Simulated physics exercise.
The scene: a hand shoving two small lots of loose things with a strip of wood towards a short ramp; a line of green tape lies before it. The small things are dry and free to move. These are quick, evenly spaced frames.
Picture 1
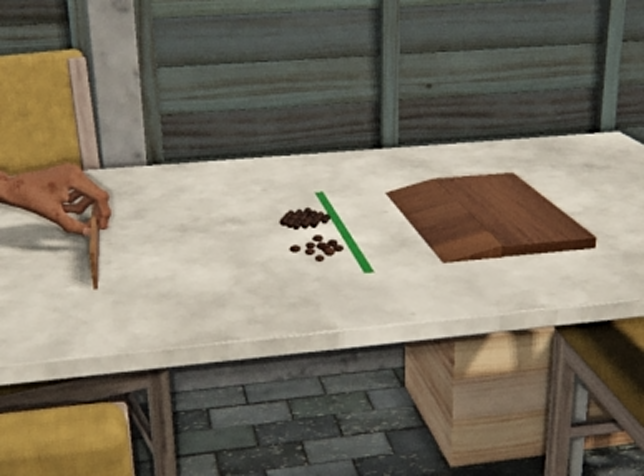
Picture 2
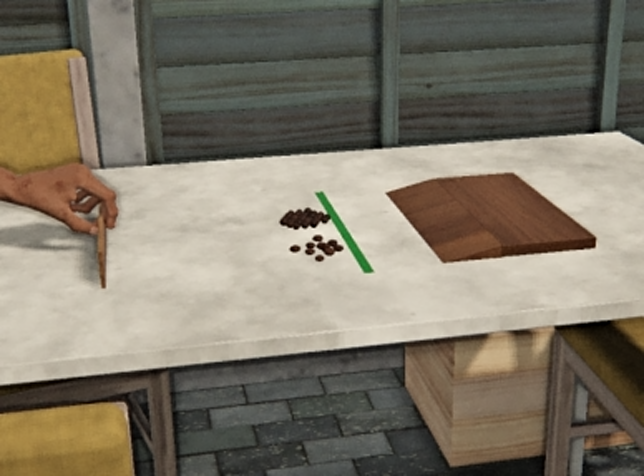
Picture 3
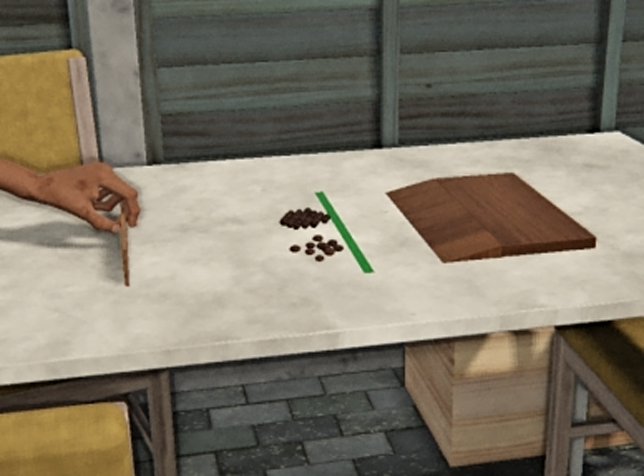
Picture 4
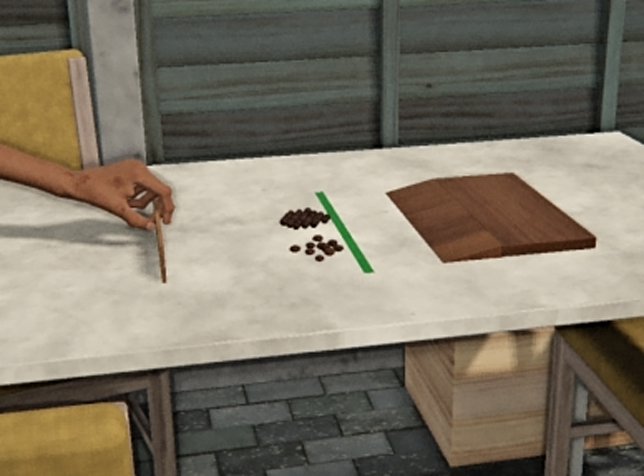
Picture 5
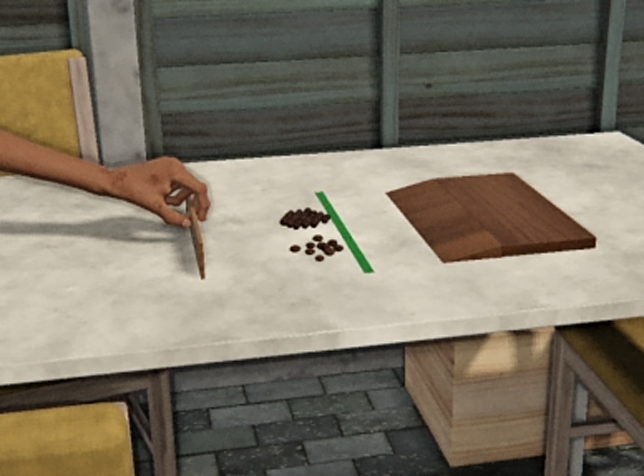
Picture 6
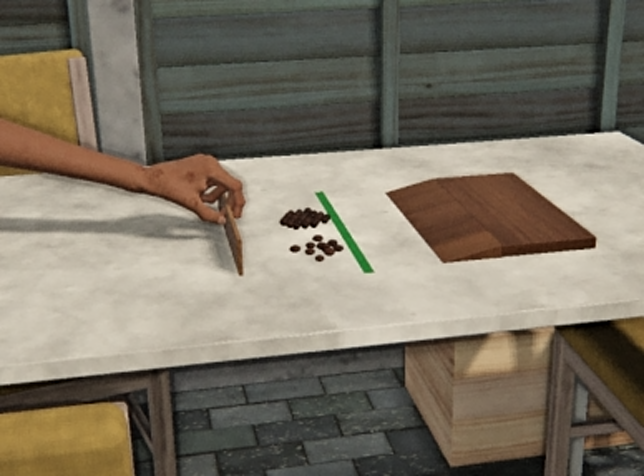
The clip opens on a hand holding a thin strip of wood upright at the left of a pale table, with two small lots of dark brown pieces, a green line and a low wooden ramp to the right. The hand slides the strip rightward, slowly then faster, nearing the unmoving pieces.
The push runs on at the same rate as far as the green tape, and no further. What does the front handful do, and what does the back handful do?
Front handful: It falls short of the top. Back handful: It sends pieces over the top.
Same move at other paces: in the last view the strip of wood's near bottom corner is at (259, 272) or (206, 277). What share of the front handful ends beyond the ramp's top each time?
In turn 0 and 0 in a hundred.
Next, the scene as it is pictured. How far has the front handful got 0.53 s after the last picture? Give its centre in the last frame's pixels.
Around (413, 239).
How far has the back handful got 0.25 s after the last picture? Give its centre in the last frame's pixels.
Around (379, 211).
Then, 0.12 s on from there, strip of wood still moving, near (299, 201); front handful the whole lot short of the ramp; back handful the whole lot short of the ramp.
Then, 0.25 s on from there, strip of wood stopped at the green tape; front handful the whole lot short of the ramp; back handful a little on the ramp, the bulk short of the ramp.
Then, 0.53 s on from there, strip of wood stopped at the green tape; front handful the whole lot short of the ramp; back handful all but a few past the top, only a few on the ramp.
In the end, strip of wood stopped at the green tape; front handful none at all past the top, the whole lot short of the ramp; back handful the whole lot past the top.
